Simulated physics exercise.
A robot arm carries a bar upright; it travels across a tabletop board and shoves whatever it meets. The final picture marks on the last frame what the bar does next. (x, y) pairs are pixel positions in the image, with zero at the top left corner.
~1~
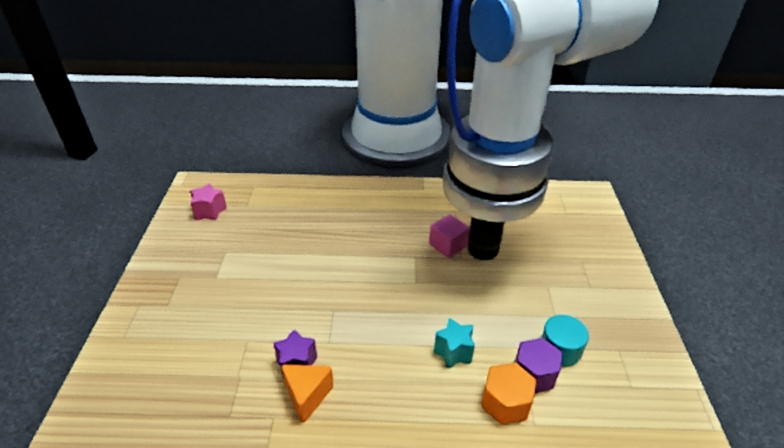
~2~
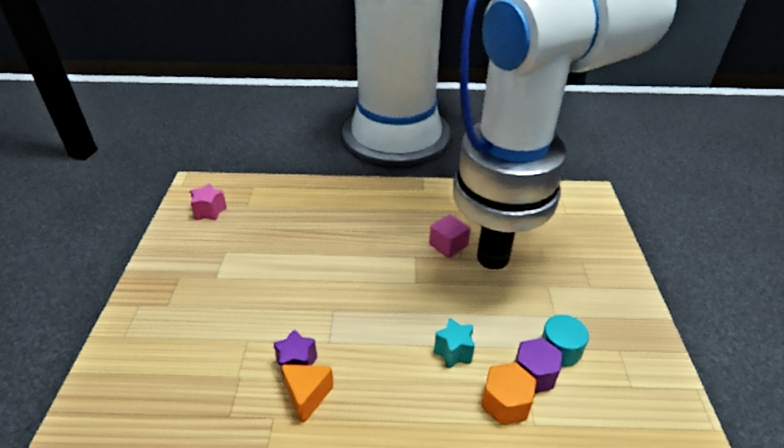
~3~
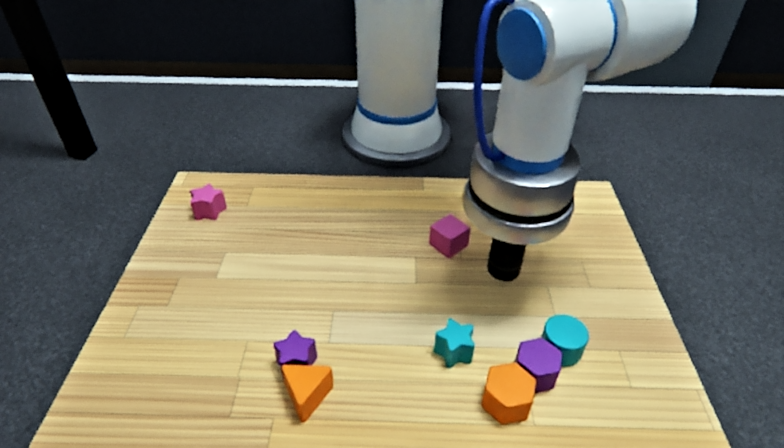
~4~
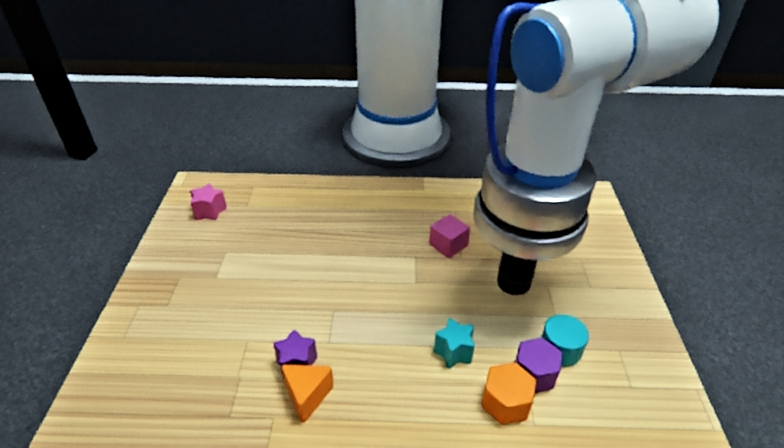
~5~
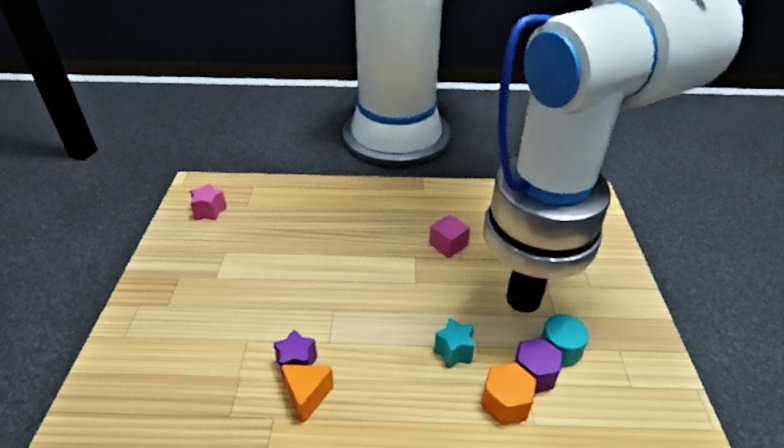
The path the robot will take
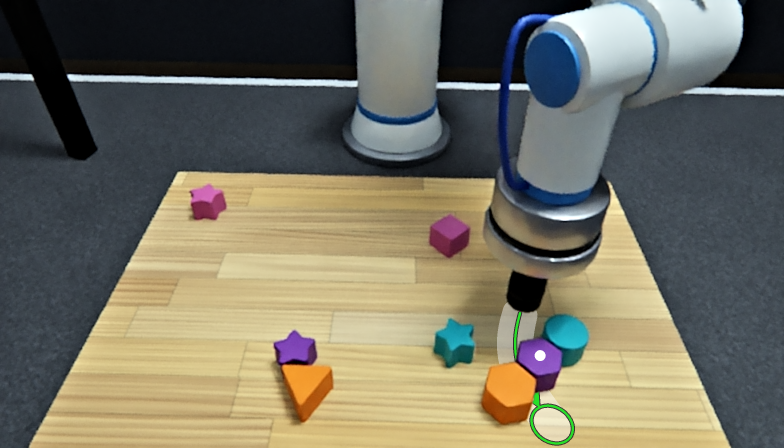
The clip shows a robot arm with a black tip moving steadily toward the viewer and to the right over a wooden board, away from a pink cube, while the colored blocks around it stay still.
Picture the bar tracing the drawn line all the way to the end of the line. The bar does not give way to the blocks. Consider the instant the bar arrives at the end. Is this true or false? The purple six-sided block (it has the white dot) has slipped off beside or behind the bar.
False.
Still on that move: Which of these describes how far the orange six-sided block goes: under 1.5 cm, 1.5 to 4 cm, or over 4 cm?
It shifts by 1.5 to 4 cm.
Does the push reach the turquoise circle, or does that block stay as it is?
Undisturbed, or as good as.
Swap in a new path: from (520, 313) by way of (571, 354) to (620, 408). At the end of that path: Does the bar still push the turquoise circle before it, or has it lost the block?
Most likely the turquoise circle stays ahead.
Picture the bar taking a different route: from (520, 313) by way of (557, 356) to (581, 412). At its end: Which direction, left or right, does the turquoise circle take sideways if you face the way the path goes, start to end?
Seen from start to end, it moves left.
The line goes from (520, 313) over (515, 345) and (525, 384) to (552, 424); the dot is on the purple six-sided block.
The first path, step by step. One third of the way, bar at (518, 334); purple six-sided block at (542, 359).
Two thirds of the way, bar at (529, 373); orange six-sided block at (509, 399), turned 30° clockwise; purple six-sided block at (565, 396), turned 35° anticlockwise.
At the end, bar at (557, 412); orange six-sided block at (511, 412), turned 70° clockwise; purple six-sided block at (601, 436), turned 50° anticlockwise; turquoise circle unmoved.
